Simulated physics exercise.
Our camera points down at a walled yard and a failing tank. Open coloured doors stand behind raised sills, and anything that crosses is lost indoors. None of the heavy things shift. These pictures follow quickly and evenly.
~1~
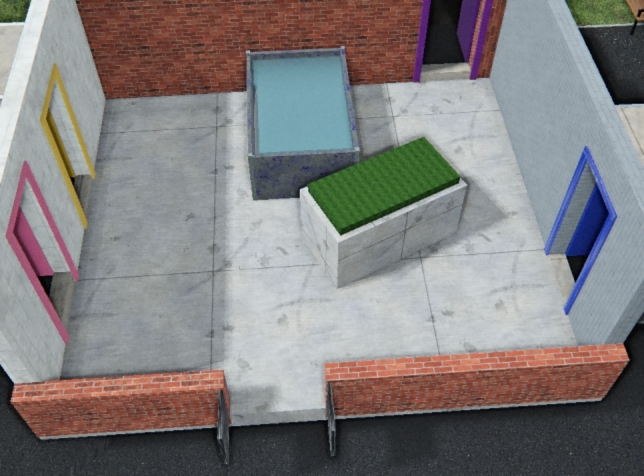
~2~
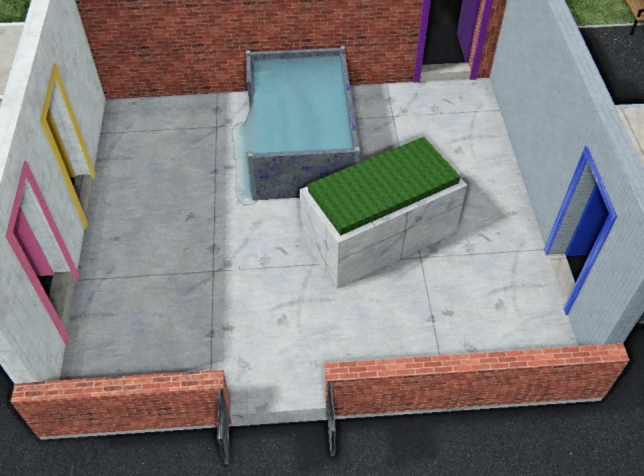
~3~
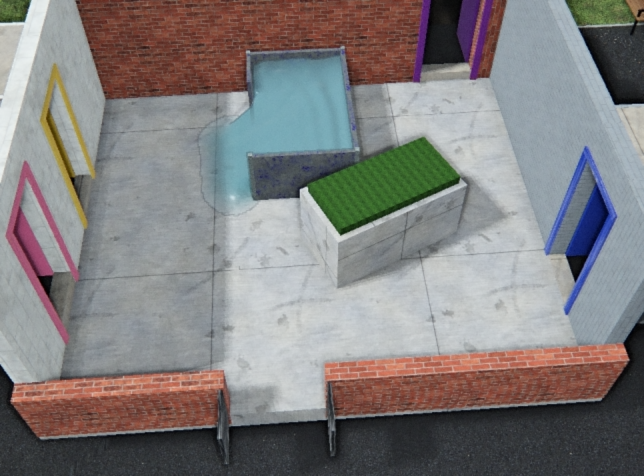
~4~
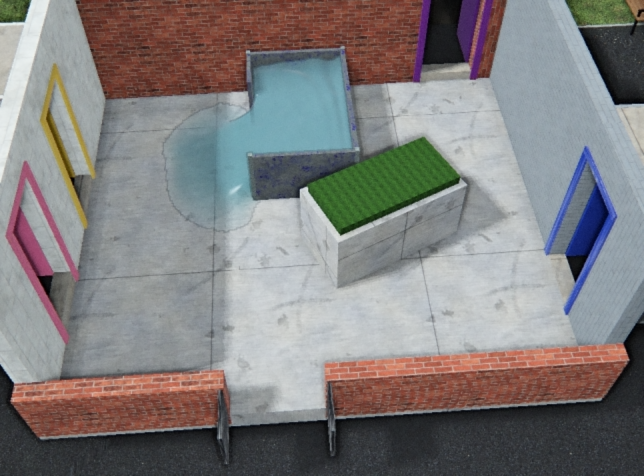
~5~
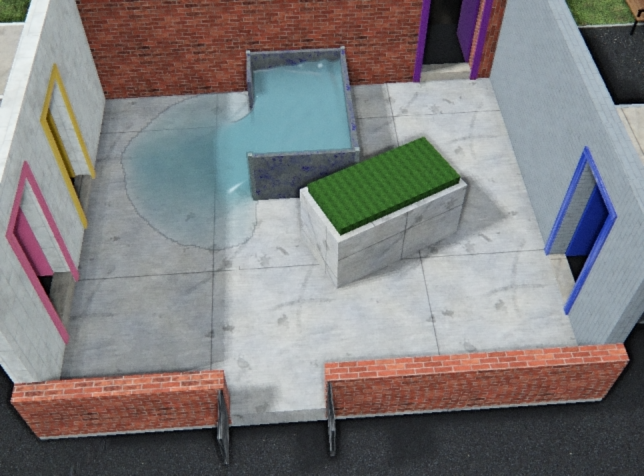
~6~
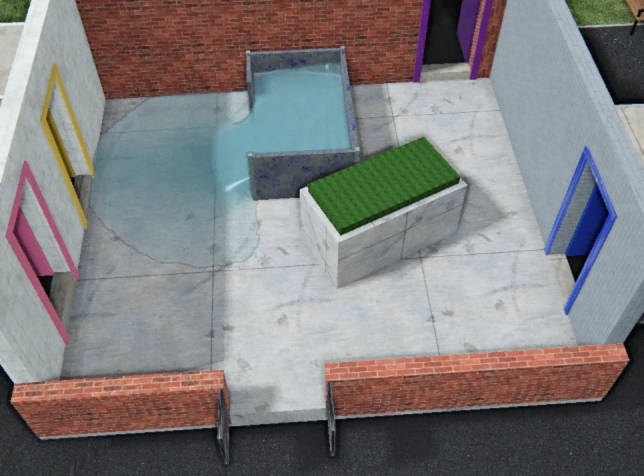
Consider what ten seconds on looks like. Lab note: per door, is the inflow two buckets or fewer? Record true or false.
Blue door false; purple door true; pink door true; yellow door false.
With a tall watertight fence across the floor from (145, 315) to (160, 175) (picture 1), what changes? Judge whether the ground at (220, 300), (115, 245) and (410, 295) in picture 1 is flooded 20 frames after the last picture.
Taking the points in turn, they are inundated, inundated and high and dry.
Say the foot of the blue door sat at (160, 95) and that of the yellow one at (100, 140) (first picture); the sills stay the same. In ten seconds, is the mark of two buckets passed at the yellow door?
Note - yellow: Comes out above.
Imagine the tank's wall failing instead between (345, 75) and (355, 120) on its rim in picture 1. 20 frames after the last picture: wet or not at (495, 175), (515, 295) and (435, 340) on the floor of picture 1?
Taken in turn they're swamped, swamped and swamped.
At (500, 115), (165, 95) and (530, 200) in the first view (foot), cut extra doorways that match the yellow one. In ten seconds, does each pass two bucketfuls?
Well, the first is below the limit, the next is above the limit, and the last is below the limit.
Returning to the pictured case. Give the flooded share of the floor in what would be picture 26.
About 45 per cent.
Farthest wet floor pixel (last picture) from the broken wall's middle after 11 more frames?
Front's tip: Near (56, 409).
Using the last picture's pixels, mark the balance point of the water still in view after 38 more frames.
It's close to (228, 227).
A moment on, water covers 30 % of the floor; the blue door not reached, the purple door not reached, the pink door wet at the sill, nothing in, the yellow door far over two buckets in.
Next, water covers 35 % of the floor; the blue door not reached, the purple door not reached, the pink door wet at the sill, nothing in, the yellow door far over two buckets in.
Then, water covers 45 % of the floor; the blue door not reached, the purple door not reached, the pink door wet at the sill, nothing in, the yellow door far over two buckets in.
Later, water covers 75 % of the floor; the blue door wet at the sill, nothing in, the purple door wet at the sill, nothing in, the pink door wet at the sill, nothing in, the yellow door far over two buckets in.
In the end, water covers 95 % of the floor; the blue door over two buckets in, the purple door wet at the sill, nothing in, the pink door wet at the sill, nothing in, the yellow door far over two buckets in.
